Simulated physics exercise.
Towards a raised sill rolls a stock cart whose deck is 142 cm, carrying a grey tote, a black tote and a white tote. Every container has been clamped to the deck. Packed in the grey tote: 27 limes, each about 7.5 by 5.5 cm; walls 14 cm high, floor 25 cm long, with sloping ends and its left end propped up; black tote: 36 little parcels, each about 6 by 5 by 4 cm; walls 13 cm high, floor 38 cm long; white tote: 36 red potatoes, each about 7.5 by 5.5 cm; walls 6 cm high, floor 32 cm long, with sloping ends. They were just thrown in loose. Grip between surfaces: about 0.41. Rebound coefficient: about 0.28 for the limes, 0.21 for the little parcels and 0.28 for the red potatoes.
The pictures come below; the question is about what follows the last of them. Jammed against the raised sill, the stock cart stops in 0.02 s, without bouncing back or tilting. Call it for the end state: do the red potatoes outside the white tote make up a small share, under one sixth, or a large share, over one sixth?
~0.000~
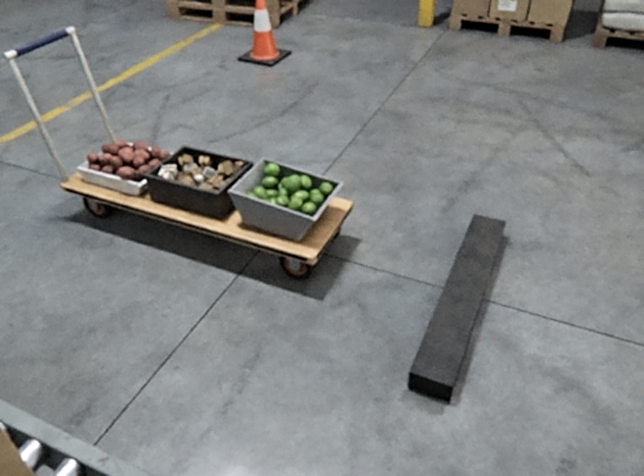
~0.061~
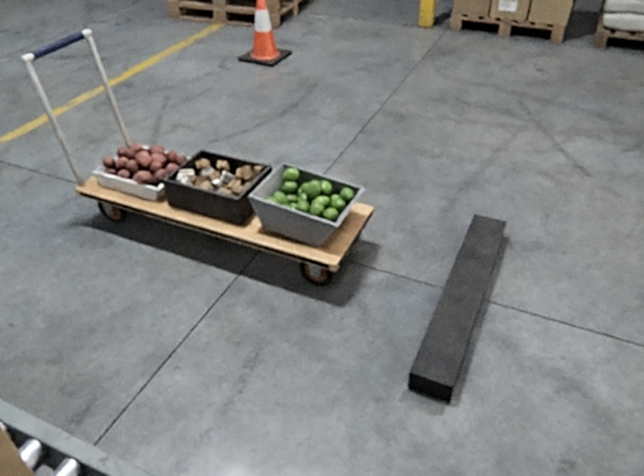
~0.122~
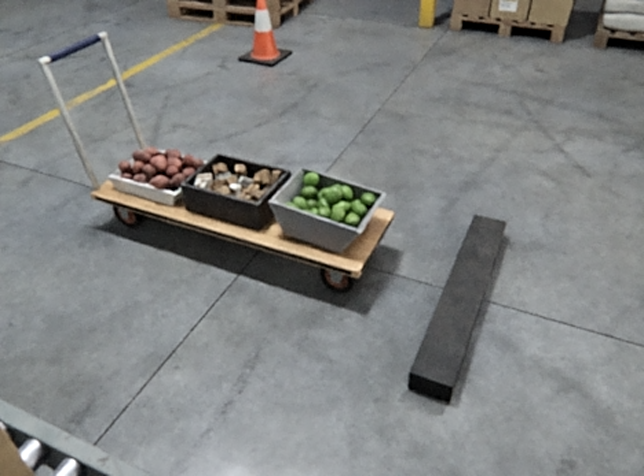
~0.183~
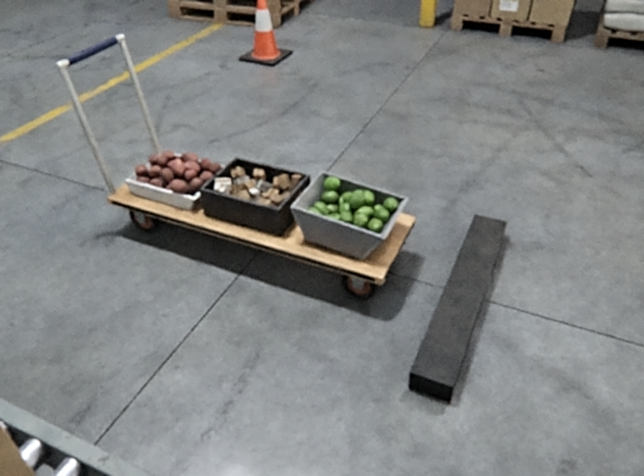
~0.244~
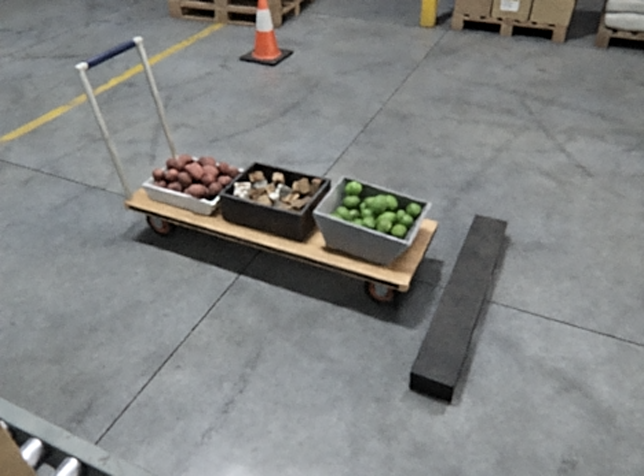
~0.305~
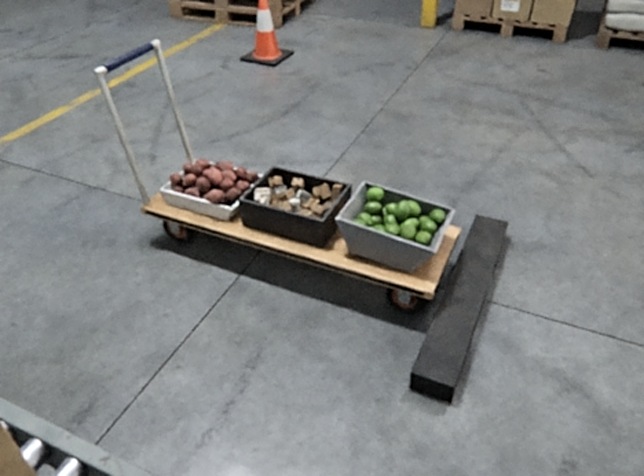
A large share, over one sixth.
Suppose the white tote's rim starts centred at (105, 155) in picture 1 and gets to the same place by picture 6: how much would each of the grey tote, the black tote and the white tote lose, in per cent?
In that case you'd see grey tote at 10, black tote at 0 and white tote at 30 percent.
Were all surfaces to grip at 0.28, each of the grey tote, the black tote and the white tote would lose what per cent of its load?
In that setup grey tote sheds 0 percent, black tote sheds 0 percent, and white tote sheds 20 percent.
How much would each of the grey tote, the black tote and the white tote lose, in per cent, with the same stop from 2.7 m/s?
Then the grey tote sheds 20 per cent of its load, the black tote 0 per cent, and the white tote 40 per cent.
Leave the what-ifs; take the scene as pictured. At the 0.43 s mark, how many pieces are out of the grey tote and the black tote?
Grey tote 0, black tote 0, roughly.
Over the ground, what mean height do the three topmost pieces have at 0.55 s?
I'd guess about 40 cm.
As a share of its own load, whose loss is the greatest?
Result: White tote.
After 0.33 s, impact.
After 0.43 s, the grey tote has all 27, the black tote has all 36 and the white tote is down by 2 of 36.
After 0.55 s, the grey tote has all 27, the black tote has all 36 and the white tote is down by 4 of 36.
After 0.78 s, the grey tote has all 27, the black tote has all 36 and the white tote is down by 8 of 36.
Outcome (at 1.29 s), the grey tote has all 27, the black tote has all 36 and the white tote is down by 9 of 36. Asked share, 9 of 36, 25 per cent.
